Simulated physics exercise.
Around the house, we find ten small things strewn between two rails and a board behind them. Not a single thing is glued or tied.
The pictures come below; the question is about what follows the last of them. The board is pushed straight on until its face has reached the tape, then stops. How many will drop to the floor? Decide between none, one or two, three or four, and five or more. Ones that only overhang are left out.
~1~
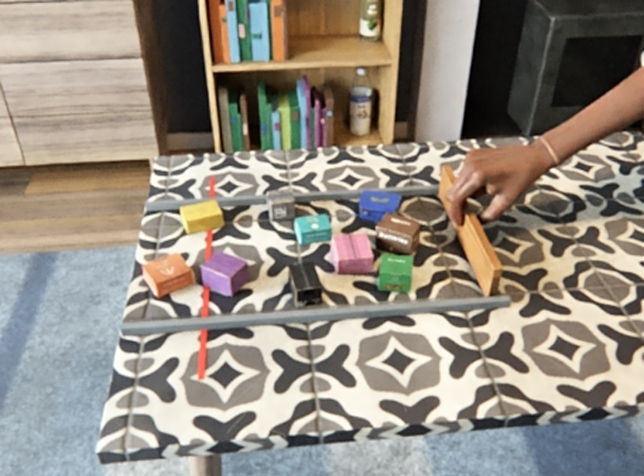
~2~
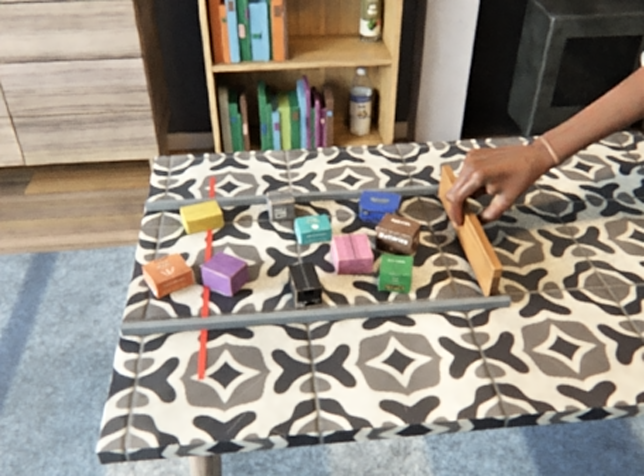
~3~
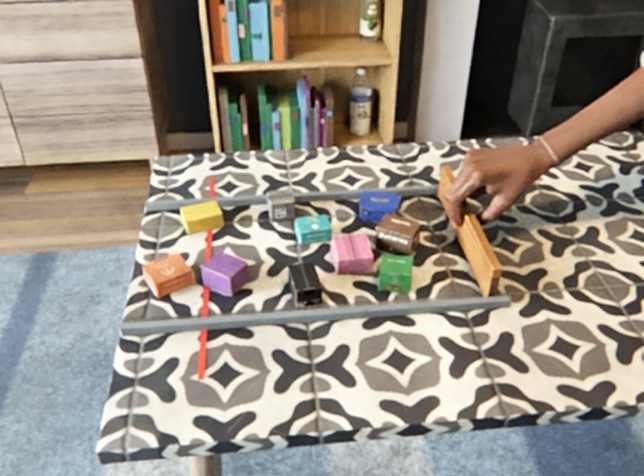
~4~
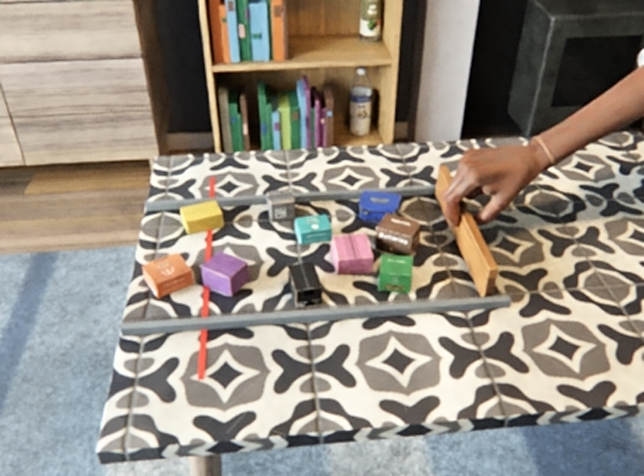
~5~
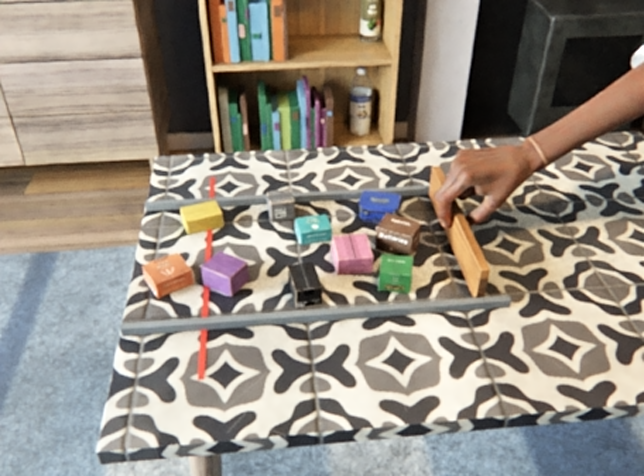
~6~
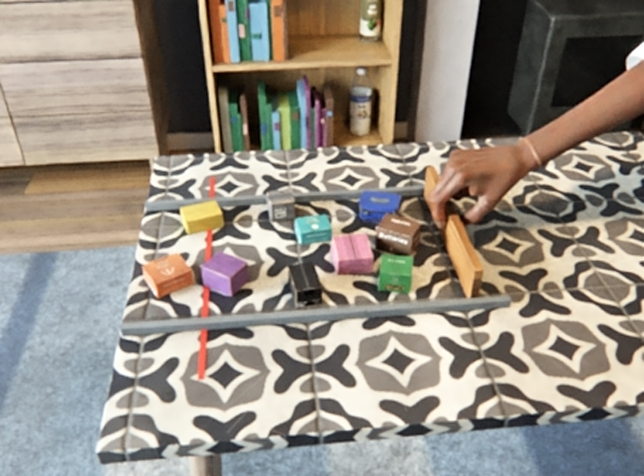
Just one or two tumble.
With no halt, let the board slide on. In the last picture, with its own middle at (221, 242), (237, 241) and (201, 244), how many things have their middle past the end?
In order of the places given, that's 1, 1 and 3.
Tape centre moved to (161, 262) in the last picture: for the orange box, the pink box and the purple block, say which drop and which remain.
Orange box goes off, pink box goes off, purple block goes off.
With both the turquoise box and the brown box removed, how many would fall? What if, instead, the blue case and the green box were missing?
The answer is 1 and then 0.
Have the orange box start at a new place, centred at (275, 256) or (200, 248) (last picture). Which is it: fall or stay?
Order of tries: On, off.
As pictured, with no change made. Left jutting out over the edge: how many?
Tally: 3.
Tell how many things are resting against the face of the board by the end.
3 of them.
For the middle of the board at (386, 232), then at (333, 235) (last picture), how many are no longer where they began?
The count is 4 at the first point and 7 at the second.
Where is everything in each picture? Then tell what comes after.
The first frame shows orange box (168, 274); yellow block (202, 217); purple block (226, 273); board (467, 227); tape (208, 259).
The second frame shows yellow block (202, 217); green box (396, 274).
The third frame shows purple block (226, 274); turquoise box (314, 229).
The fourth frame shows orange box (168, 275); blue case (379, 208).
The fifth frame shows yellow block (202, 217); brown box (398, 236).
The sixth frame shows orange box (168, 275); yellow block (202, 217); purple block (226, 274); board (450, 228); tape (208, 259).
A little later, none off yet; orange box at rest near (168, 275); yellow block at rest near (202, 217); purple block at rest near (226, 274).
When it is over, the number that fall off is one or two; down, orange box.
